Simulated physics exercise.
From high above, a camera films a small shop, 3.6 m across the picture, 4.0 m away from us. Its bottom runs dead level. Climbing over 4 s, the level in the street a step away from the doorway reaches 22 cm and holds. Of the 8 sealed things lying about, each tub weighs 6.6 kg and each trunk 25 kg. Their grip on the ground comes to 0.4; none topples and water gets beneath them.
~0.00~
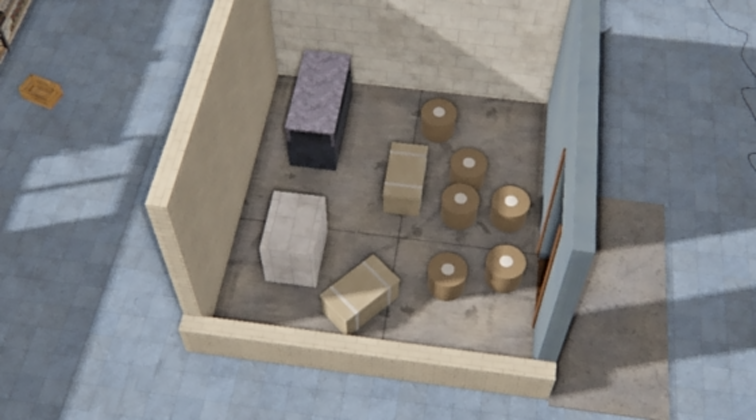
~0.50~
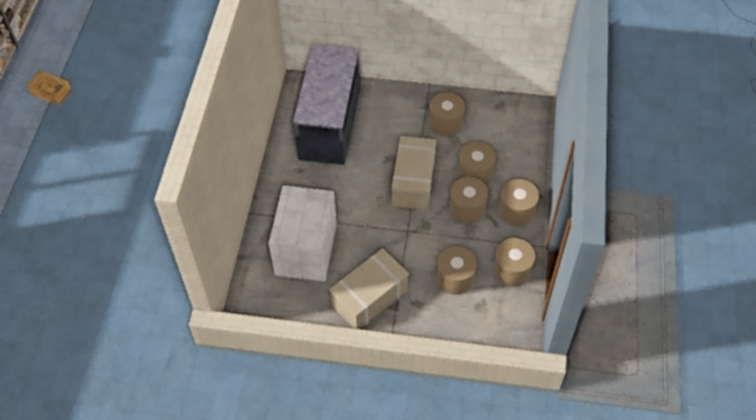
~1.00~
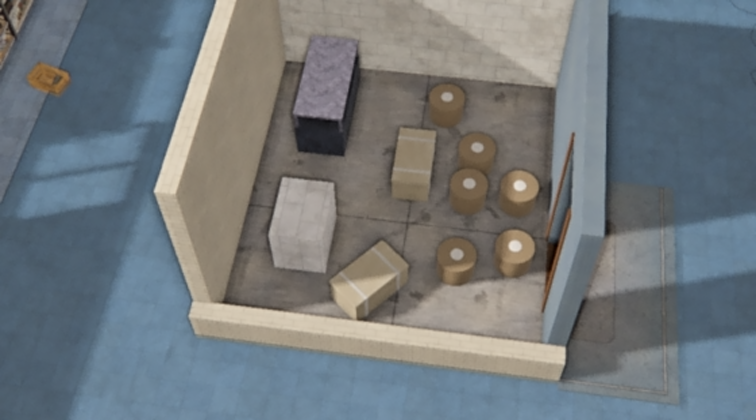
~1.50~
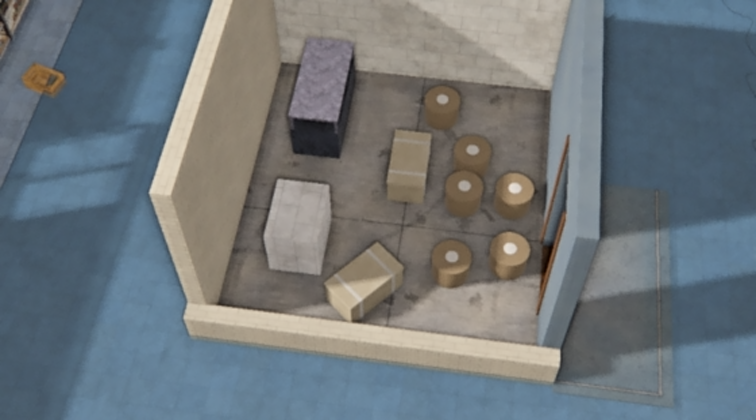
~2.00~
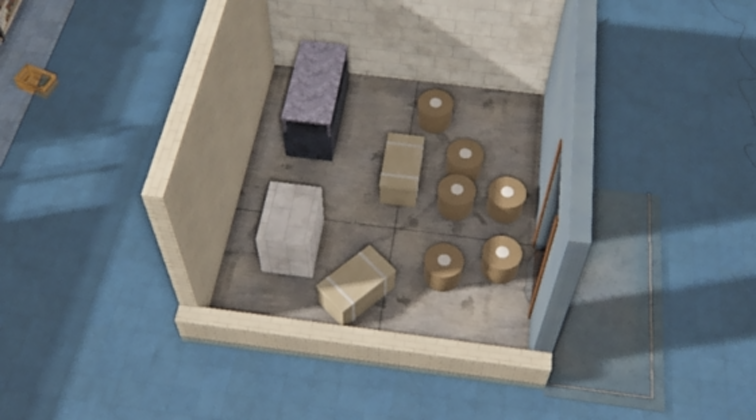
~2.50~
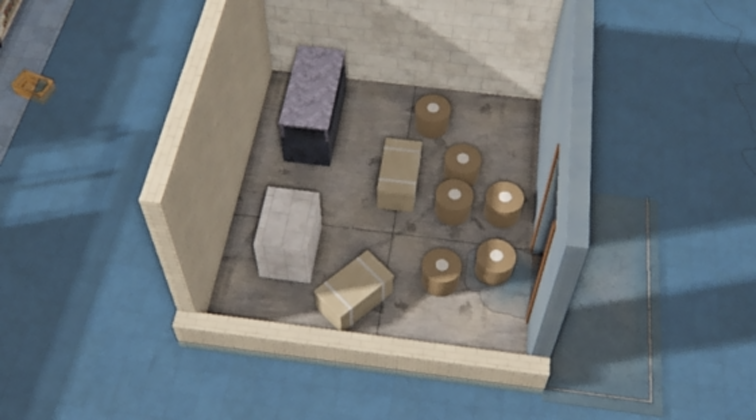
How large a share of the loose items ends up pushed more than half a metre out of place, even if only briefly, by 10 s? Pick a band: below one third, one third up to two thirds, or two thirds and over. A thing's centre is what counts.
The share is one third up to two thirds.
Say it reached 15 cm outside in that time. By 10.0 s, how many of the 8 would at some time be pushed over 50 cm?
Then it comes to 3.
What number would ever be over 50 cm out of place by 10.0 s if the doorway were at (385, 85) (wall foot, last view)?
The answer then is 8.
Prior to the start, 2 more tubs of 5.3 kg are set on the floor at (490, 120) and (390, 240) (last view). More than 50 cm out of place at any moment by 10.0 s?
Order as asked - inside the cutoff and beyond the cutoff.
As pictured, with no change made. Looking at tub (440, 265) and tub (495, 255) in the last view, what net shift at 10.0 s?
In turn: 200 cm, 400 cm.
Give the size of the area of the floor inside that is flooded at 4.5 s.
My estimate is roughly 5.0 m2.
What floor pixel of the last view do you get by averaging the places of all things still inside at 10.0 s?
It works out to somewhere near (384, 164) on the floor.
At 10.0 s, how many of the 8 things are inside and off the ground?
Count at that moment: 3.
After 3.5 s 1 of 8 are over 50 cm from their spots; 0 afloat.
After 4.5 s 2 of 8 are over 50 cm from their spots; 0 afloat.
After 7.0 s 3 of 8 are over 50 cm from their spots; 1 afloat.
After 10.0 s 5 of 8 are over 50 cm from their spots, and 5 have been at some point; 3 afloat.
